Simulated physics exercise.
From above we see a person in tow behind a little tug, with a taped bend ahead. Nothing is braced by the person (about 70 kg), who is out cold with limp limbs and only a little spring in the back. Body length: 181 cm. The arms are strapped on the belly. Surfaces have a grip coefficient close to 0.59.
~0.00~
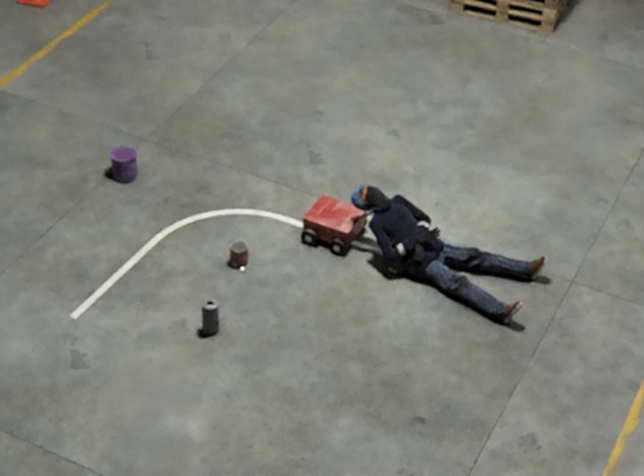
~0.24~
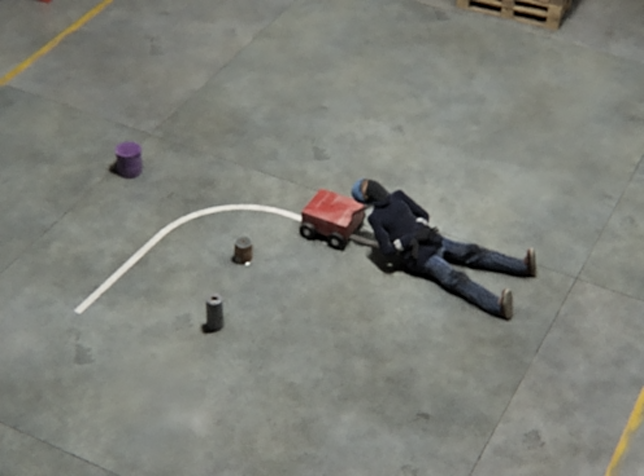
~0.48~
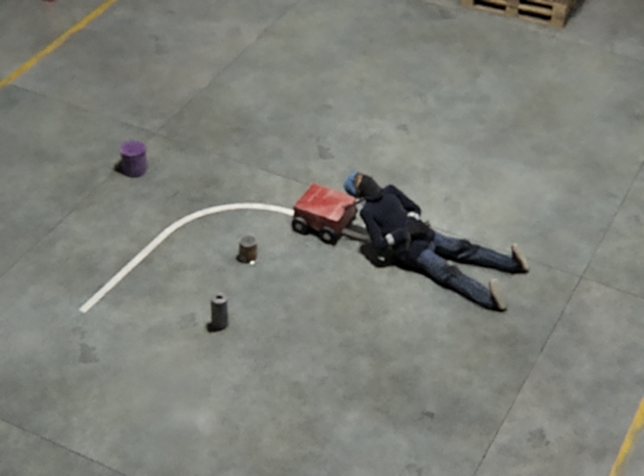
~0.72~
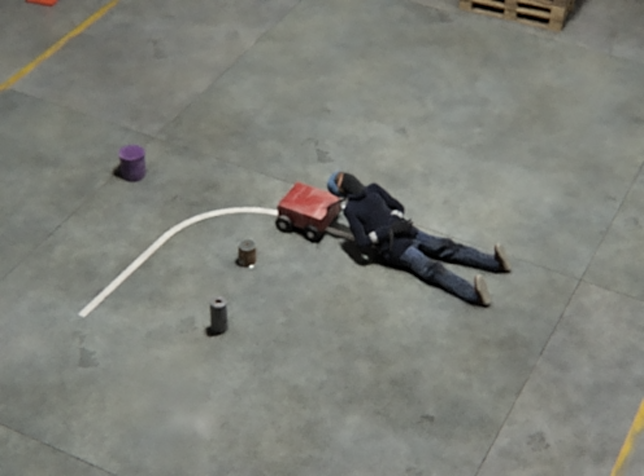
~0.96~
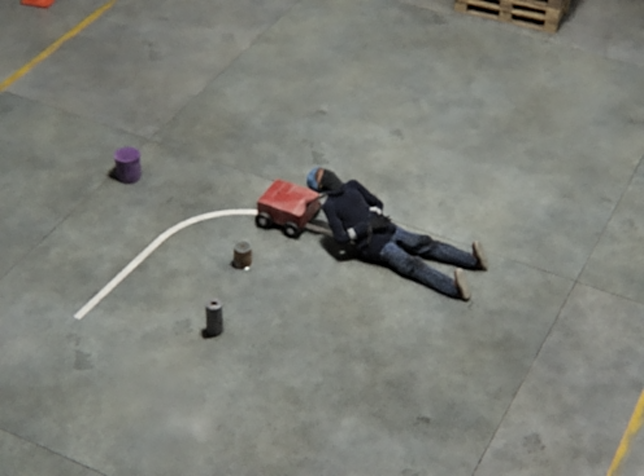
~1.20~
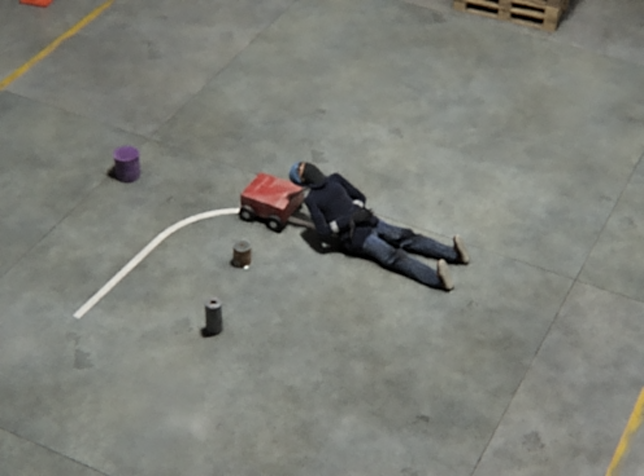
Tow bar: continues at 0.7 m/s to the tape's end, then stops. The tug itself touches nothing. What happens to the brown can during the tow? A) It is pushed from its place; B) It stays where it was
It stays where it was.
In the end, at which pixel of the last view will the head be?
At about (58, 276).
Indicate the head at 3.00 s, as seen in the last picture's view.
Head position: Roughly (169, 176) in the last view.
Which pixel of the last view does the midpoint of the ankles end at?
Near (192, 242).
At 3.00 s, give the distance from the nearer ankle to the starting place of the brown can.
I'd say close to 80 cm.
After 2.30 s the brown can is where it stood, near (242, 254) in the last picture's view; the purple bucket where it stood; the nearer ankle is 109 cm from that spot.
After 3.00 s the brown can is where it stood, near (242, 254) in the last picture's view; the nearer ankle is 80 cm from that spot.
After 3.80 s the brown can is where it stood, near (242, 254) in the last picture's view; the purple bucket where it stood; the nearer ankle is 55 cm from that spot.
After 4.50 s the brown can is where it stood, near (242, 254) in the last picture's view; the purple bucket where it stood; the nearer ankle is 35 cm from that spot.
By 5.4 s, brown can stays put; grey post stays put; purple bucket stays put.
